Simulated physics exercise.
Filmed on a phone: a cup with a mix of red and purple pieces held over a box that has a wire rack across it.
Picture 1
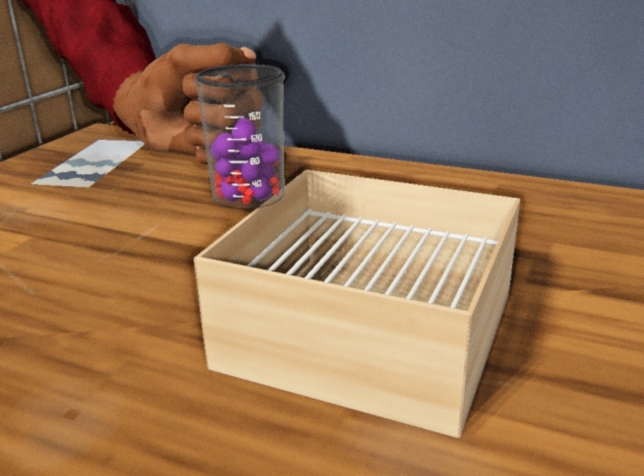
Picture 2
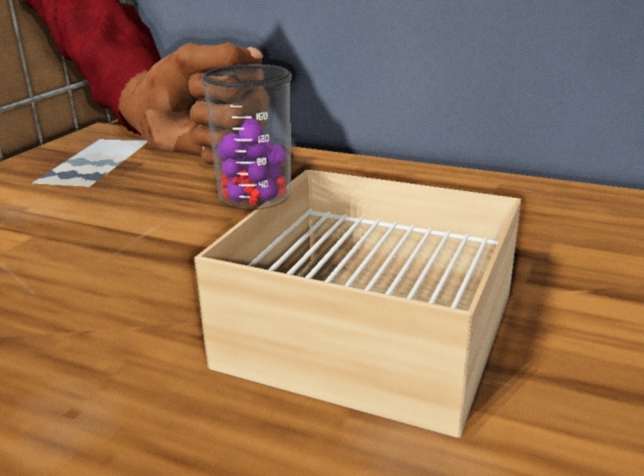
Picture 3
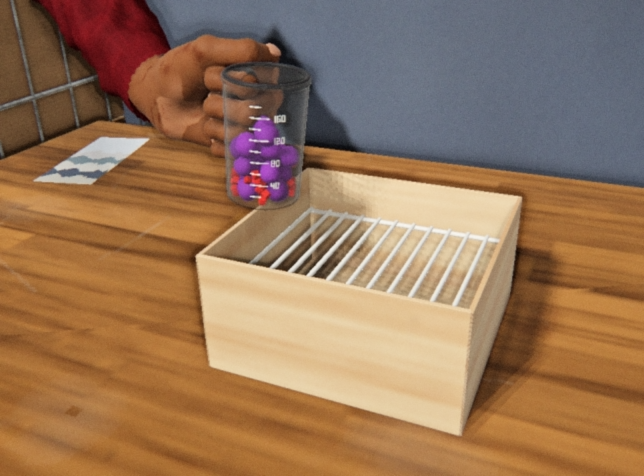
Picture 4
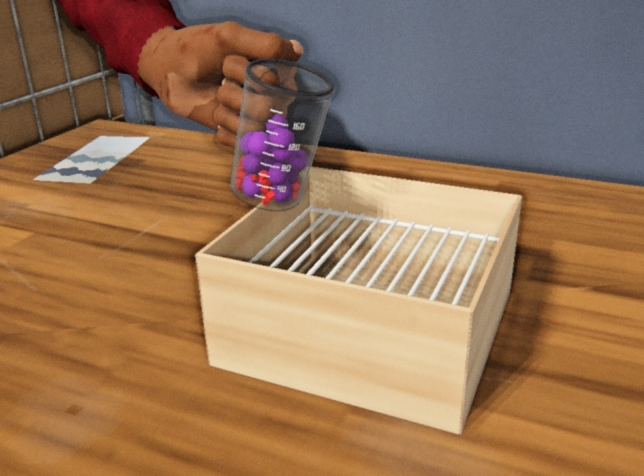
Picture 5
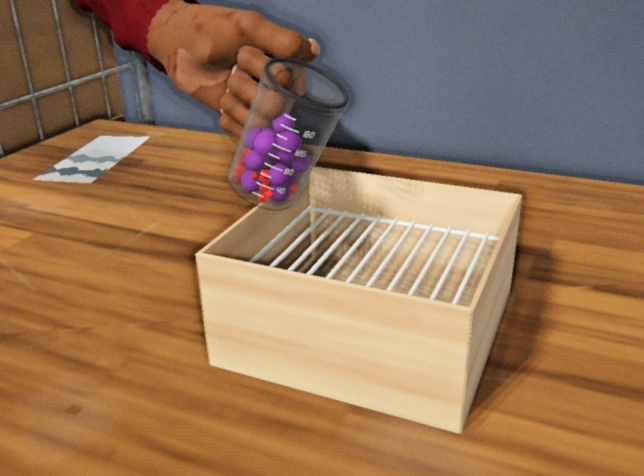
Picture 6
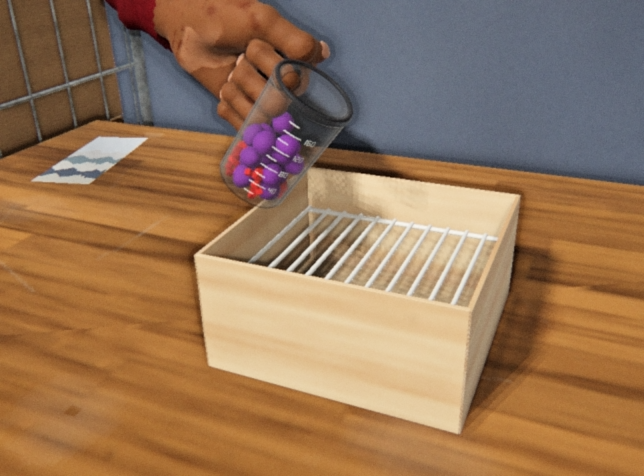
A hand moving a clear cup of purple and red pieces right and tilting it beside a wooden box with a wire rack.
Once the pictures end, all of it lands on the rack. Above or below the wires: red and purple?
Red: They drop through. Purple: They stay on top.
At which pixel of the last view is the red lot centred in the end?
Close to (350, 314).
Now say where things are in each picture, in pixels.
The first frame shows cup at (244, 137), upright; rack at (441, 285), 12 wires across; red small cubes at (247, 185), narrower than the gaps; purple clay pellets at (243, 166), wider than the gaps.
The second frame shows cup at (251, 137), upright; purple ones at (250, 166).
The third frame shows cup at (265, 137), tipped 5°; red ones at (262, 184).
The fourth frame shows cup at (278, 137), tipped 16°; purple ones at (269, 164).
The fifth frame shows cup at (284, 137), tipped 26°; red ones at (265, 178).
The sixth frame shows cup at (282, 138), tipped 37°; rack at (441, 281); red ones at (257, 173); purple ones at (264, 158).
Then, 0.53 s past the last view, red ones, all in the cup; purple ones, all in the cup.
Then, 1.00 s past the last view, red ones, all in the cup; purple ones, all in the cup.
Then, 1.40 s past the last view, red ones, about a quarter in the cup, about two thirds on or over the wires, about a quarter under the rack; purple ones, all on or over the wires.
Finally, red ones, a stray few on the wires, nearly all under the rack; purple ones, all on the wires, none under the rack.
